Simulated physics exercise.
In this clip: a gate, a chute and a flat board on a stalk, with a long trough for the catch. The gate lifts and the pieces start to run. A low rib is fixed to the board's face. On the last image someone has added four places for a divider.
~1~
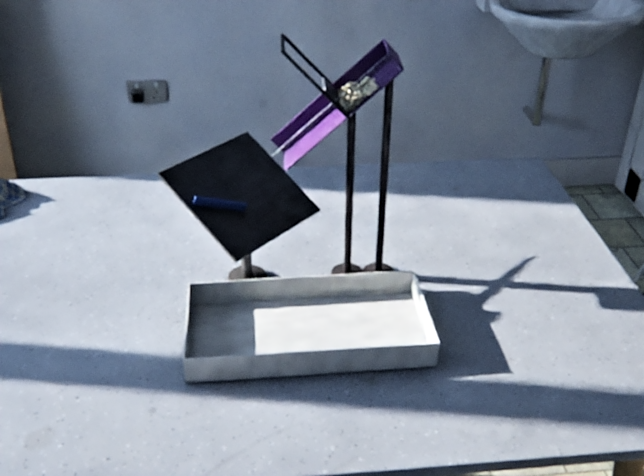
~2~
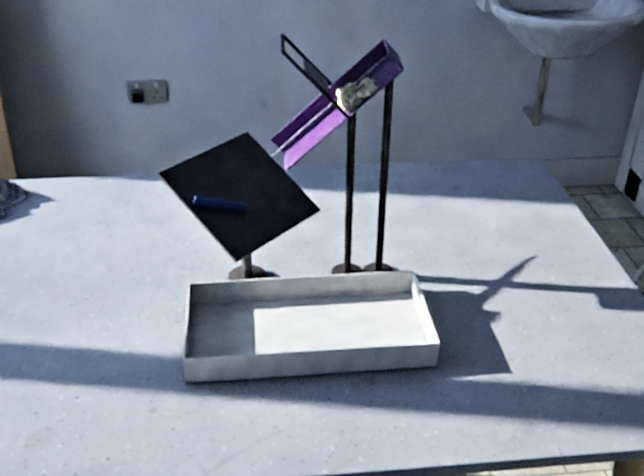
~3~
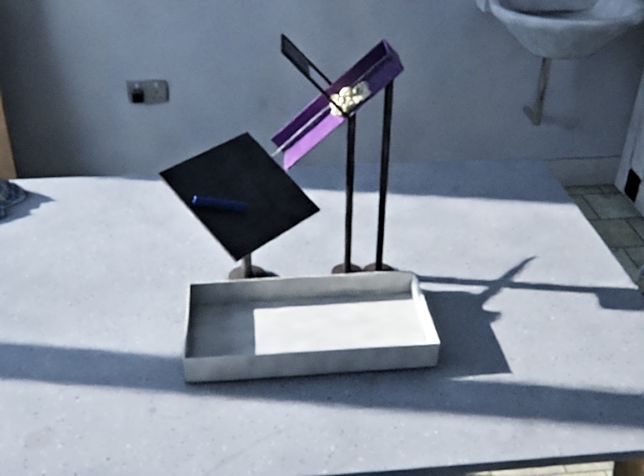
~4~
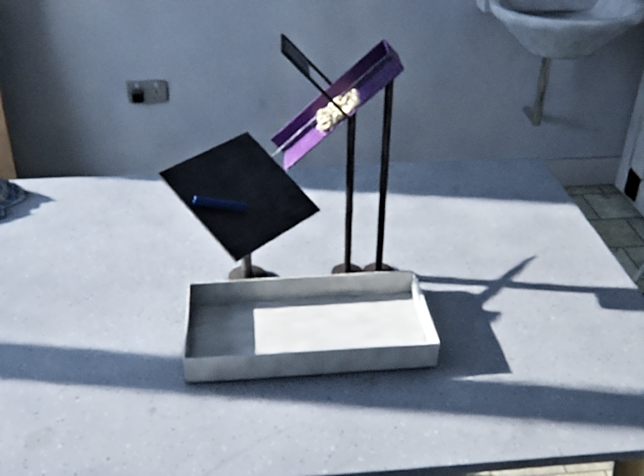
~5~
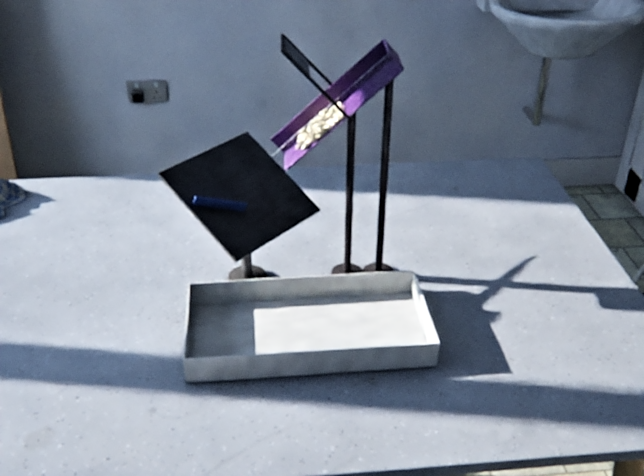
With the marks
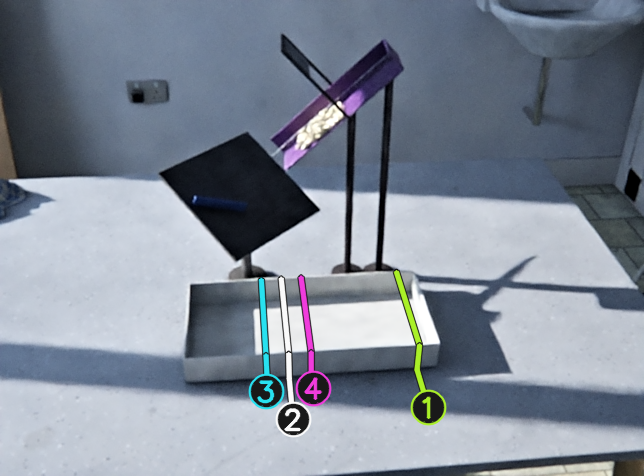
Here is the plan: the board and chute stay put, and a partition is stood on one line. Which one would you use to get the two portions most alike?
Use line 4.
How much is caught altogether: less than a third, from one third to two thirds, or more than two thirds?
About that: More than two thirds.
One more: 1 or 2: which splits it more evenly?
Here it is line 2.
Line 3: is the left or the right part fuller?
The right side.
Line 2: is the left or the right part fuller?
The right side.
On the marked copy, line 1 crosses the front rim at (419, 344); line 2 crosses the front rim at (288, 352); line 3 crosses the front rim at (265, 354); line 4 crosses the front rim at (311, 351).
With 1, of what is caught, all on the left of the divider, none on the right.
With 2, of what is caught, a small part on the left of the divider, most on the right.
With 3, of what is caught, a stray few on the left of the divider, nearly all on the right.
With 4, of what is caught, about a third on the left of the divider, about two thirds on the right.
